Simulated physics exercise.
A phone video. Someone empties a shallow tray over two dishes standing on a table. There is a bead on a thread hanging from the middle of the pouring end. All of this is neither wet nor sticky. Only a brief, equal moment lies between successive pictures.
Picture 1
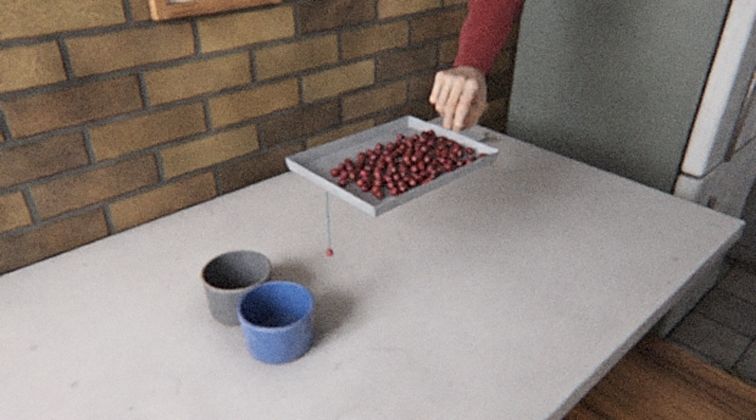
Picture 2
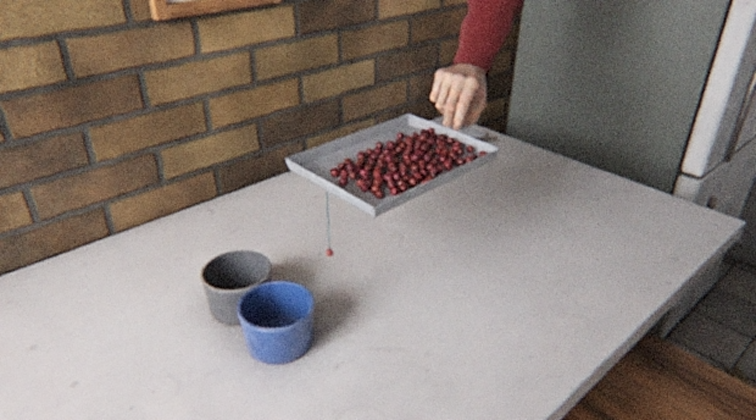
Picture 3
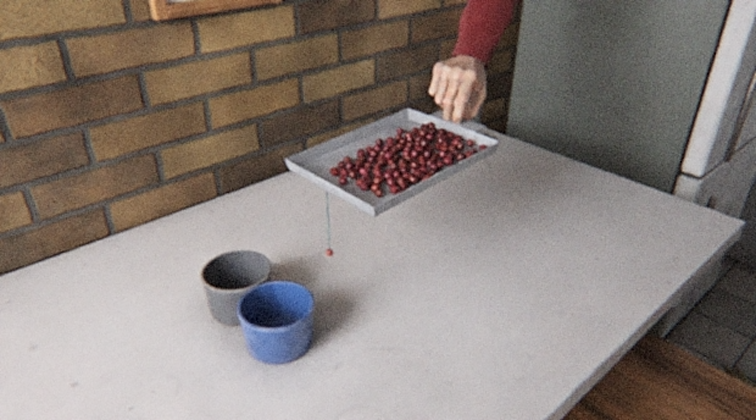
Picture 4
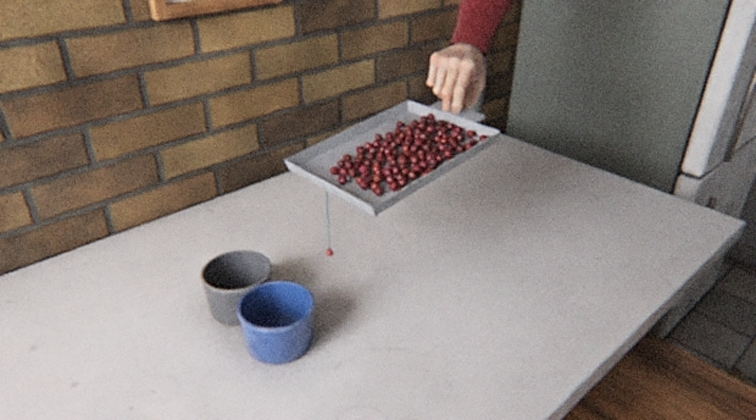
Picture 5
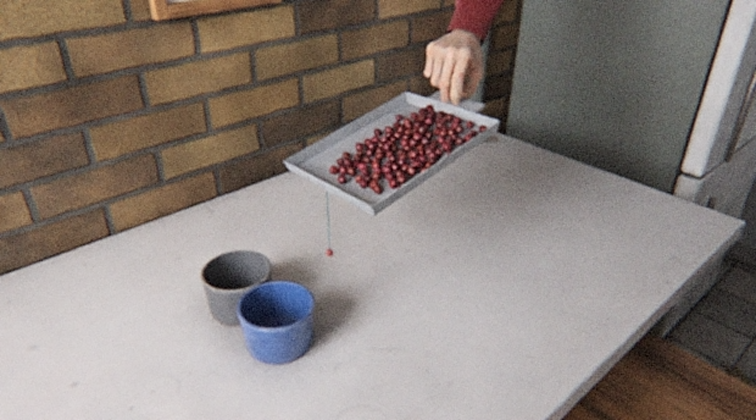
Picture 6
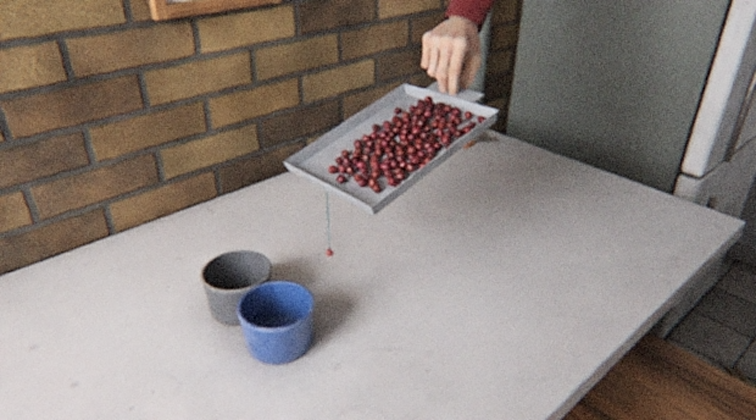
In the video, a hand in a red sleeve holds a shallow gray tray of dark red dried cherries above a white table with a gray dish and a blue dish, then gradually raises the handle end, tilting the tray.
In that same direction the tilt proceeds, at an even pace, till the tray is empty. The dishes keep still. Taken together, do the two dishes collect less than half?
Yes, they get the smaller share.
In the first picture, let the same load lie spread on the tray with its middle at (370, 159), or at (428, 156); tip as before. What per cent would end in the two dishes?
It would be roughly 20 per cent for the first and roughly 20 per cent for the second.
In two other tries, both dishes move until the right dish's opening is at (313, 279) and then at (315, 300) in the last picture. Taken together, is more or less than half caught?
Placing 1: A majority of it. Placing 2: A majority of it.
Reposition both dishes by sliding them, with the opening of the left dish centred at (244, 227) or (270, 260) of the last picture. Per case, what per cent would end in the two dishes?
60 %, then 80 %.
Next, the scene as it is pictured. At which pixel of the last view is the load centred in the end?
Close to (291, 297) in the last view.
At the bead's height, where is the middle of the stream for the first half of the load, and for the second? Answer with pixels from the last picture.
Roughly at (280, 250) first, and then at (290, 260).
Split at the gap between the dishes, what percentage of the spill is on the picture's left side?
It comes to near 20 percent of the spill.
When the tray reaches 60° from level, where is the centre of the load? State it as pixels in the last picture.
(335, 155).
Soon, tray tipped steeply; nearly all on the tray; a stray few in the air.
A while on, tray tipped right over; about two thirds on the tray; a stray few in the left dish; a small part outside both; about a quarter in the air.
Towards the end, tray tipped past a quarter turn; a small part in the right dish; a stray few in the left dish; most outside both.
Finally, tray tipped past a quarter turn; a small part in the right dish; a stray few in the left dish; most outside both.
